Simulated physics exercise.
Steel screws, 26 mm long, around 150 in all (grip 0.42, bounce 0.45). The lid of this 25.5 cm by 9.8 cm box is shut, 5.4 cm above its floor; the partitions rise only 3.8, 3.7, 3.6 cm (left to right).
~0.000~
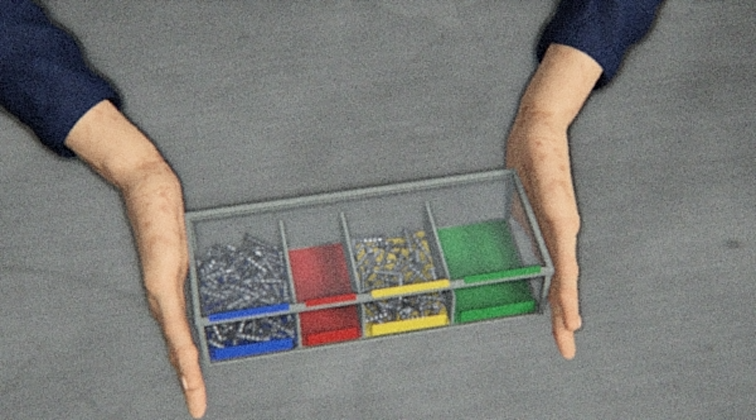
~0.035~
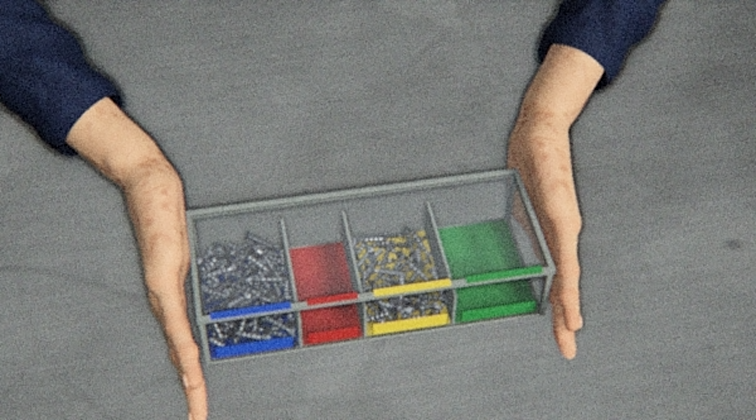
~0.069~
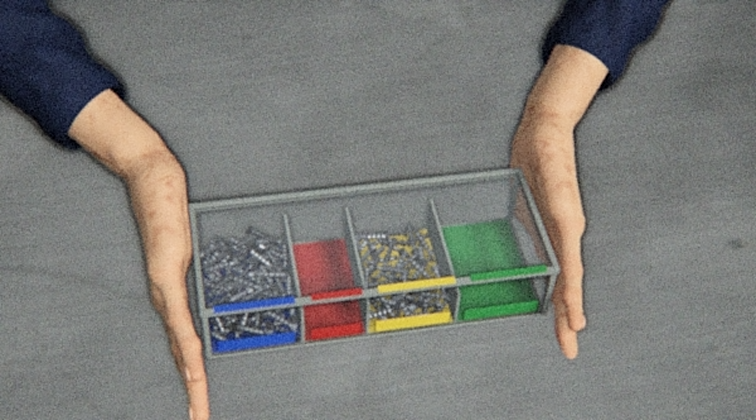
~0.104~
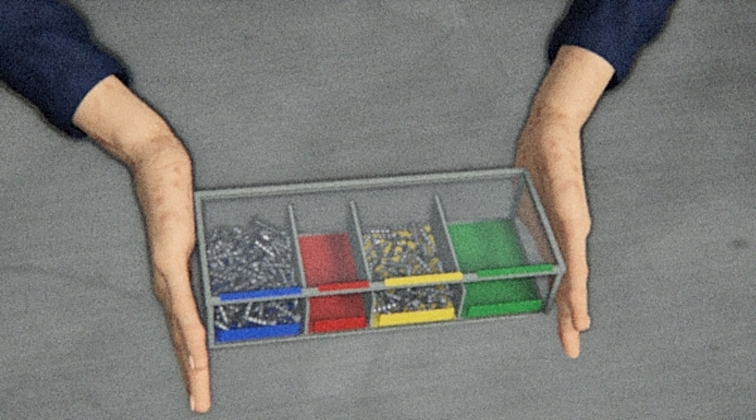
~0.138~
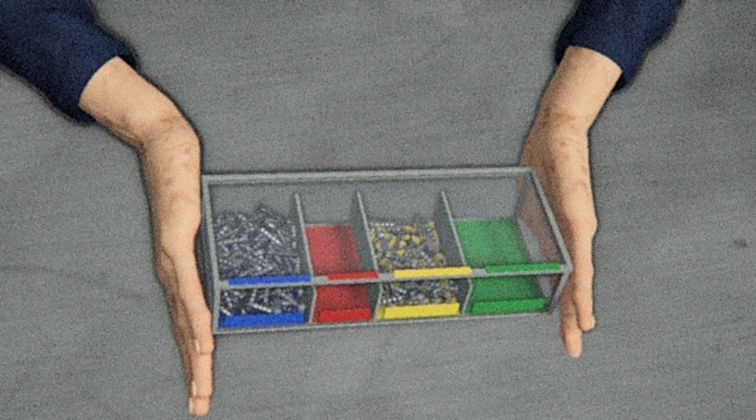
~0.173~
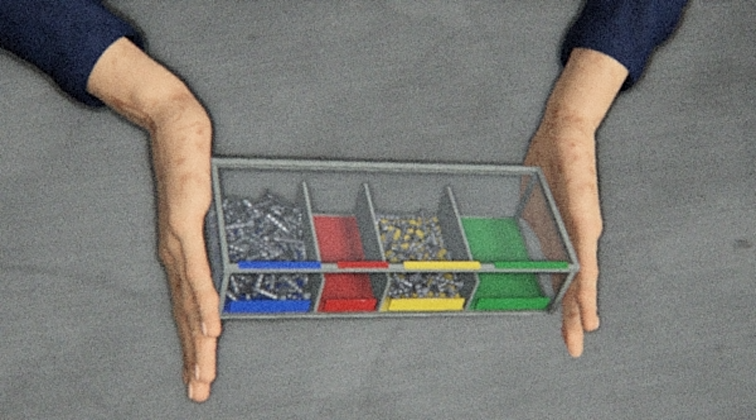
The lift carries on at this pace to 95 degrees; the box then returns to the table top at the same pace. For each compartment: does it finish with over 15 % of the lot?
Red: Under, blue: Over, green: Over, yellow: Over.
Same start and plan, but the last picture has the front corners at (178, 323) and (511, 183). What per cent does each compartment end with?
Red 10; blue 70; green 0; yellow 20.
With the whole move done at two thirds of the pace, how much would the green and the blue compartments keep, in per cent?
In that case green 25; blue 50.
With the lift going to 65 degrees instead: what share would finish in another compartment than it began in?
About 10 per cent.
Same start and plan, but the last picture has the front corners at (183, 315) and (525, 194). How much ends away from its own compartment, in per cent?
In that case some 20 per cent.
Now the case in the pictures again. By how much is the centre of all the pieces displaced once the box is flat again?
Some 4.0 cm.
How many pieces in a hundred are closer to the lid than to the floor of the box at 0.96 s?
Some 40 per cent.
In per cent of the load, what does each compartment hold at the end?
Red 5; blue 55; green 25; yellow 20.
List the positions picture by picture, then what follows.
The first picture shows box tilt 0 degrees, front corners at (201, 320) and (547, 269); blue 65 %, yellow 35 %.
The second picture shows box tilt 1 degrees, front corners at (202, 318) and (549, 269).
The third picture shows box tilt 2 degrees, front corners at (205, 311) and (553, 268).
The fourth picture shows box tilt 5 degrees, front corners at (211, 299) and (559, 267), lowest corner right back.
The fifth picture shows box tilt 9 degrees, front corners at (219, 283) and (566, 266), lowest corner right back.
The sixth picture shows box tilt 13 degrees, front corners at (229, 266) and (573, 266), lowest corner right back; blue 65 %, yellow 35 %. Its pace works out near 115 degrees a second.
After 0.96 s, tilt 95 degrees; blue 55 %, green 5 %, yellow 40 %.
After 1.48 s, tilt 43 degrees; blue 55 %, green 25 %, yellow 20 %.
After 2.07 s, tilt 0 degrees; red 5 %, blue 55 %, green 25 %, yellow 20 %.
In the end, at 2.4 s, red 5 %, blue 55 %, green 25 %, yellow 20 %.
